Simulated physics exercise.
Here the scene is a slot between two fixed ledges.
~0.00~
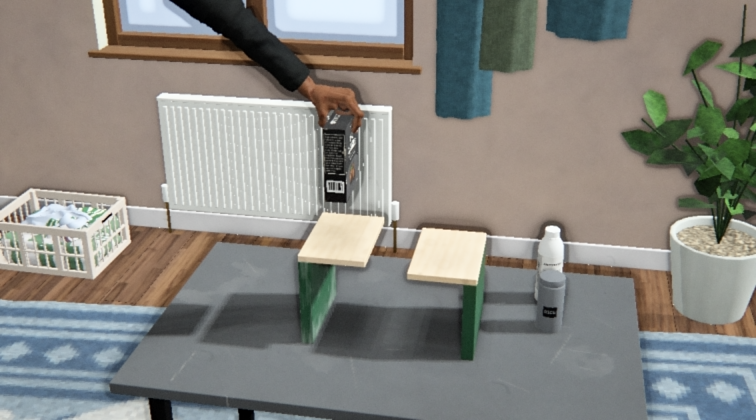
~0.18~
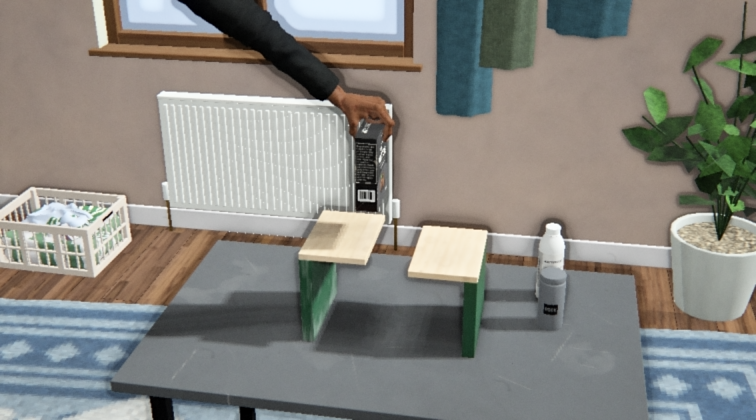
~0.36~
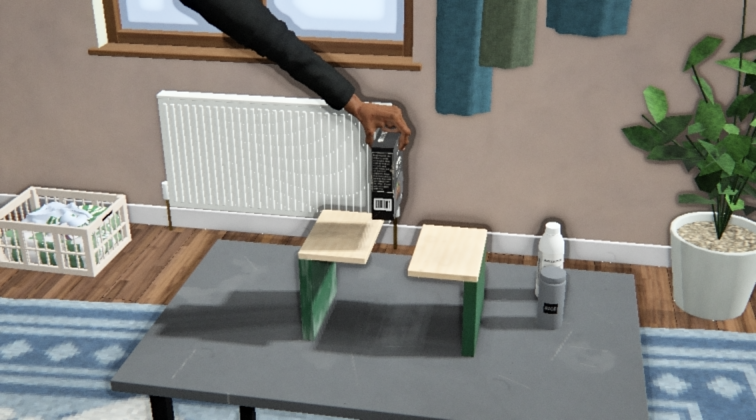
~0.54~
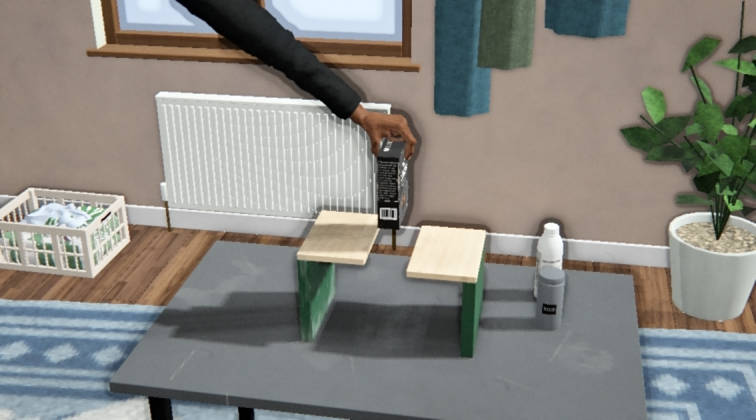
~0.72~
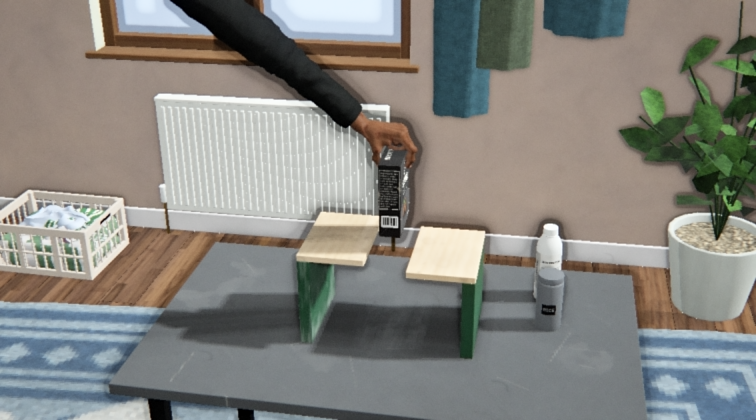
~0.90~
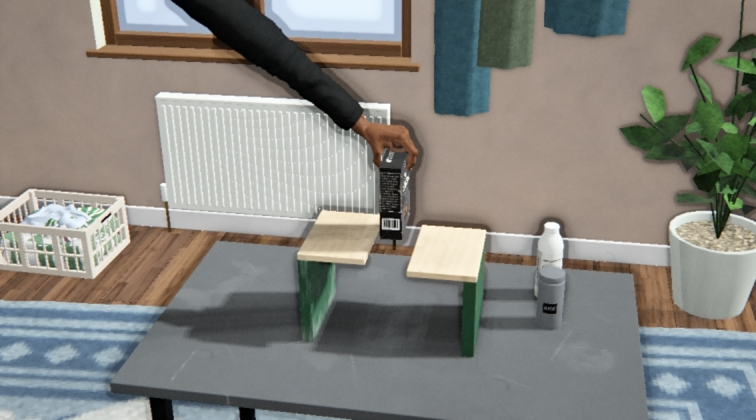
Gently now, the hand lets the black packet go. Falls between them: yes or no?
Yes.
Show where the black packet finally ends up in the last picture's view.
It ends up near (396, 292).
After 1.20 s, black packet slid about its own width near (395, 265).
After 1.30 s, black packet slid well along near (395, 283).
At rest (1.9 s), moved from the start, black packet; the other 2 in place. Seen from the same camera at the end, black packet near (396, 292). The packet reaches the table.
